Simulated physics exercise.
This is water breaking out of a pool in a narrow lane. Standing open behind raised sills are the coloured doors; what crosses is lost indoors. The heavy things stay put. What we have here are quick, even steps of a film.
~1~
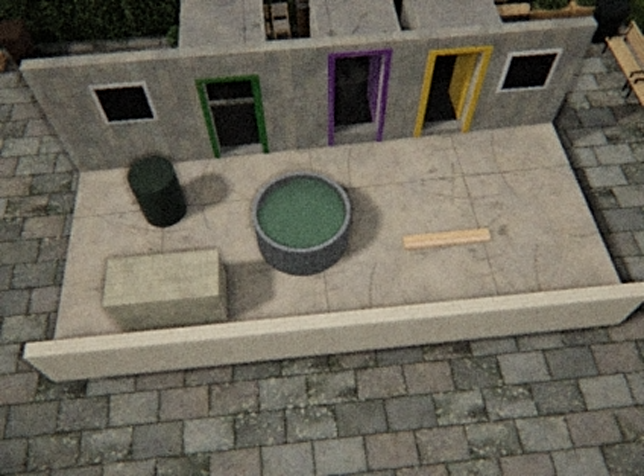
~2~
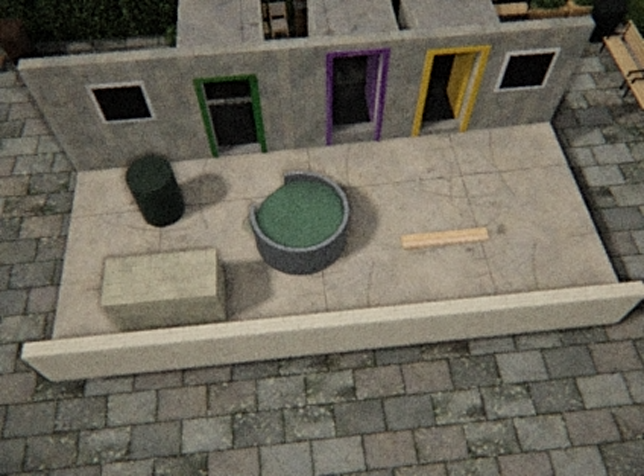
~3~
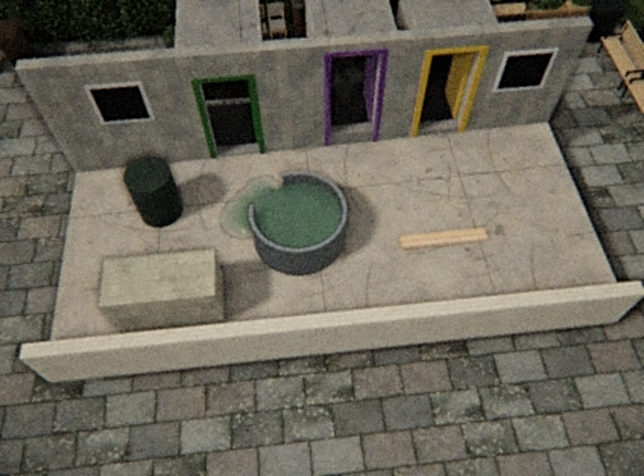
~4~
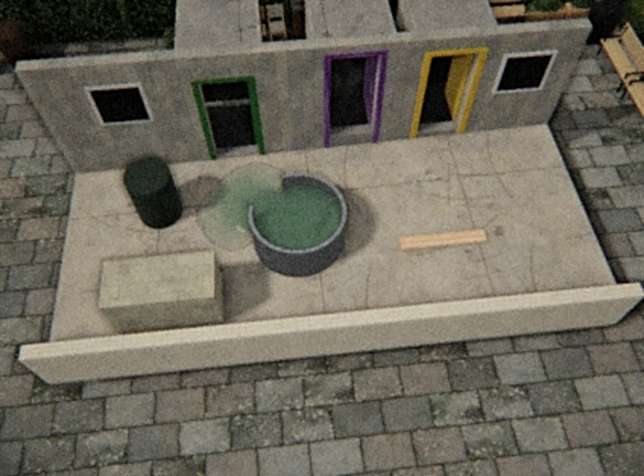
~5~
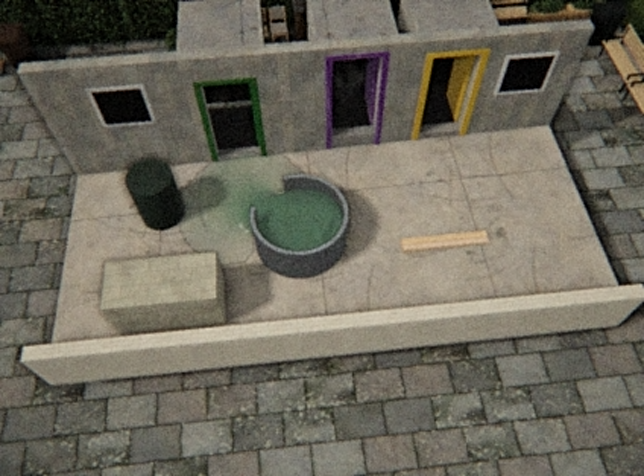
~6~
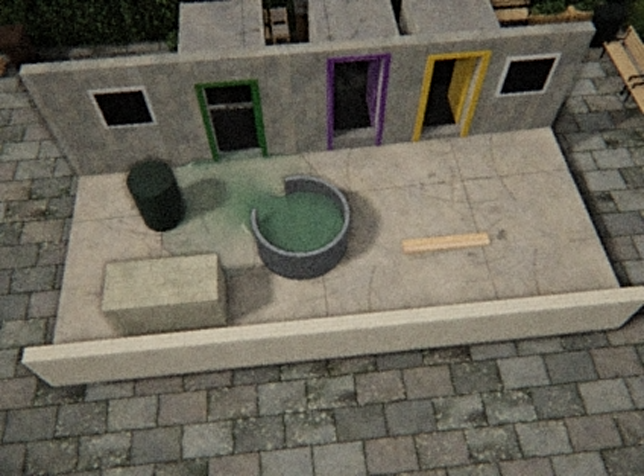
The video shows a round tank of green water in a paved, walled lane with green, purple and yellow doorways; a gap opens on its far side, and water pours out, spreading leftward across the ground toward the dark cylinder.
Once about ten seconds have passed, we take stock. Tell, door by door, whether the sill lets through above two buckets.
The green door lets in beyond two buckets, the purple door keeps it to two buckets, the yellow door keeps it to two buckets.
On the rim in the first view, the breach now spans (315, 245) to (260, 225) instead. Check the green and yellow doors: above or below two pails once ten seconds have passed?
Green door falls short, yellow door falls short.
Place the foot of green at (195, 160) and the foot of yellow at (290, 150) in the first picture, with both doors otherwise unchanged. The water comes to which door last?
The flood gets to the purple-painted one after all the others.
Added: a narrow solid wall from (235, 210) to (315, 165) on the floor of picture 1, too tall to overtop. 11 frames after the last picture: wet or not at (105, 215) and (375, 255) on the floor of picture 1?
Spared and spared, in that order.
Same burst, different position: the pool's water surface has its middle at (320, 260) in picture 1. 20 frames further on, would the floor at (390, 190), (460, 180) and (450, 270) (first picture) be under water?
Result: Spared; spared; spared.
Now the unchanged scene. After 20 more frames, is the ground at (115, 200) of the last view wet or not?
Submerged.
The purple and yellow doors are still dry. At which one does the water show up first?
That's the purple door.
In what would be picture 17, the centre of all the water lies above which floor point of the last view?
Somewhere around (243, 221) in the last view.
A moment on, water covers 20 % of the floor; the green door far over two buckets in, the purple door not reached, the yellow door not reached.
Next, water covers 30 % of the floor; the green door far over two buckets in, the purple door wet at the sill, nothing in, the yellow door not reached.
Then, water covers 25 % of the floor; the green door far over two buckets in, the purple door wet at the sill, nothing in, the yellow door not reached.
Later, water covers 25 % of the floor; the green door far over two buckets in, the purple door wet at the sill, nothing in, the yellow door not reached.
In the end, water covers 20 % of the floor; the green door far over two buckets in, the purple door wet at the sill, nothing in, the yellow door not reached.
